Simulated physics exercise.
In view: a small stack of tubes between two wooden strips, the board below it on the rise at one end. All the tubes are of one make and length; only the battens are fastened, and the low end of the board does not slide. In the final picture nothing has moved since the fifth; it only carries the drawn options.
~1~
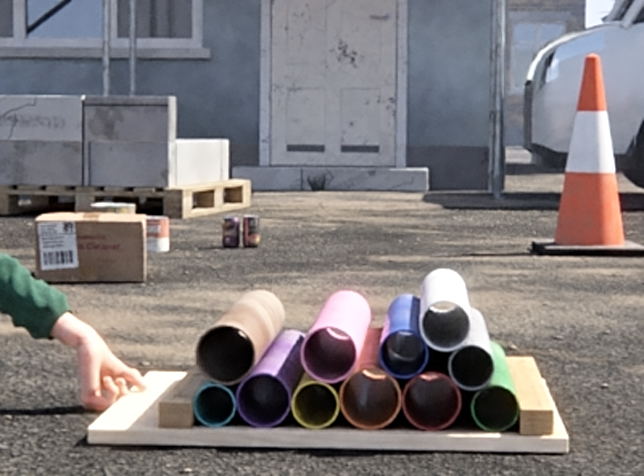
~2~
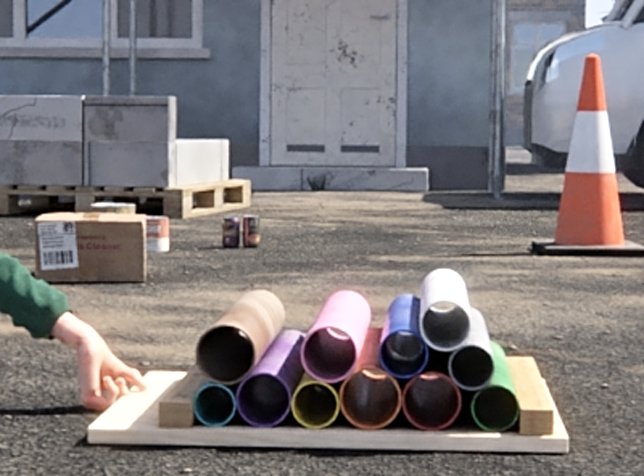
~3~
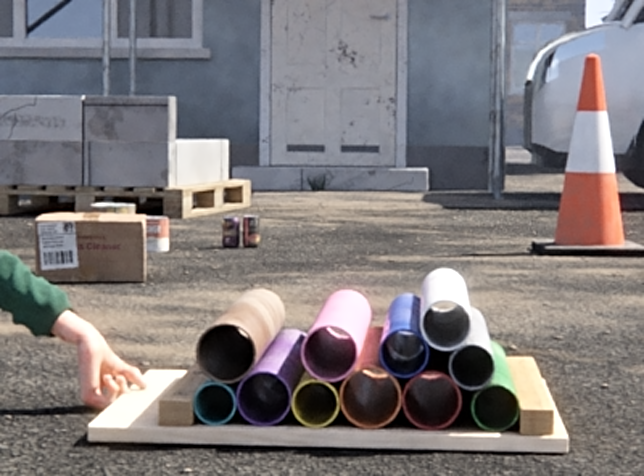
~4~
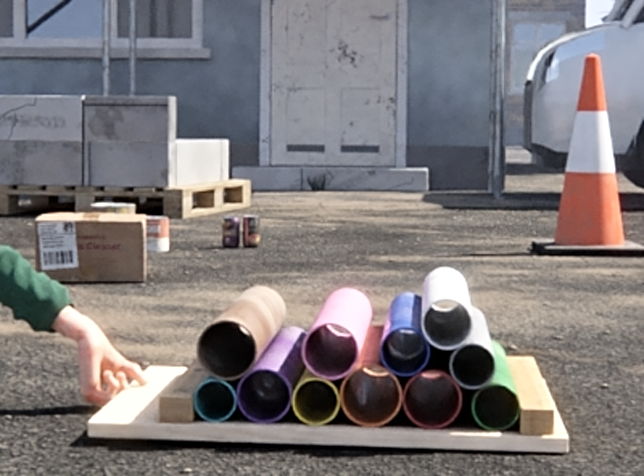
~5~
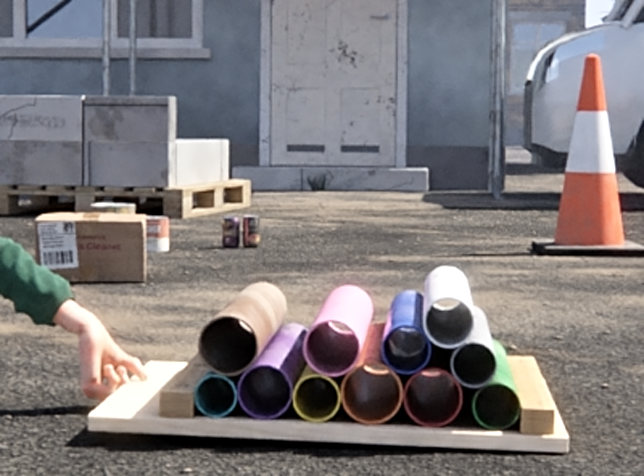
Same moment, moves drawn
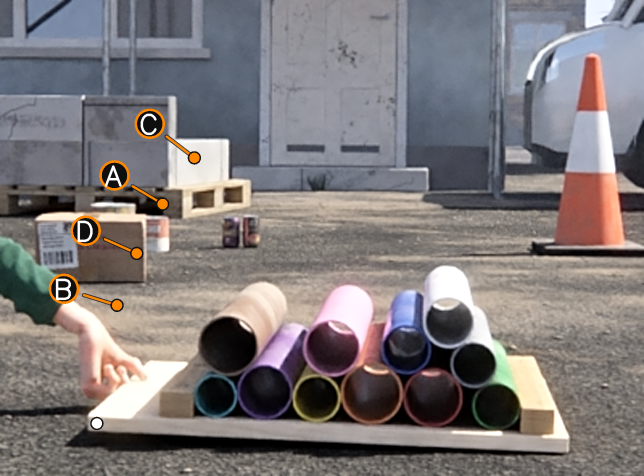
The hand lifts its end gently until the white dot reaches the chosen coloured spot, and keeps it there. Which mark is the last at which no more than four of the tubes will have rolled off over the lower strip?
It can be raised to C.
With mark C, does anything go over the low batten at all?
At C: Yes.
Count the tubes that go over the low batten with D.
At D the number is two.
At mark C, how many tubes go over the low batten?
The count is three.
On the copy, A at (163, 204); B at (117, 305); C at (194, 158); D at (136, 253); the white dot at (97, 424).
On C. First, board at 20°.
Then, board at 37°.
Finally, board at 37°, three over the low batten (blue, grey, white).
By contrast, A two over the low batten (grey, white); B two over the low batten (grey, white); D two over the low batten (grey, white).
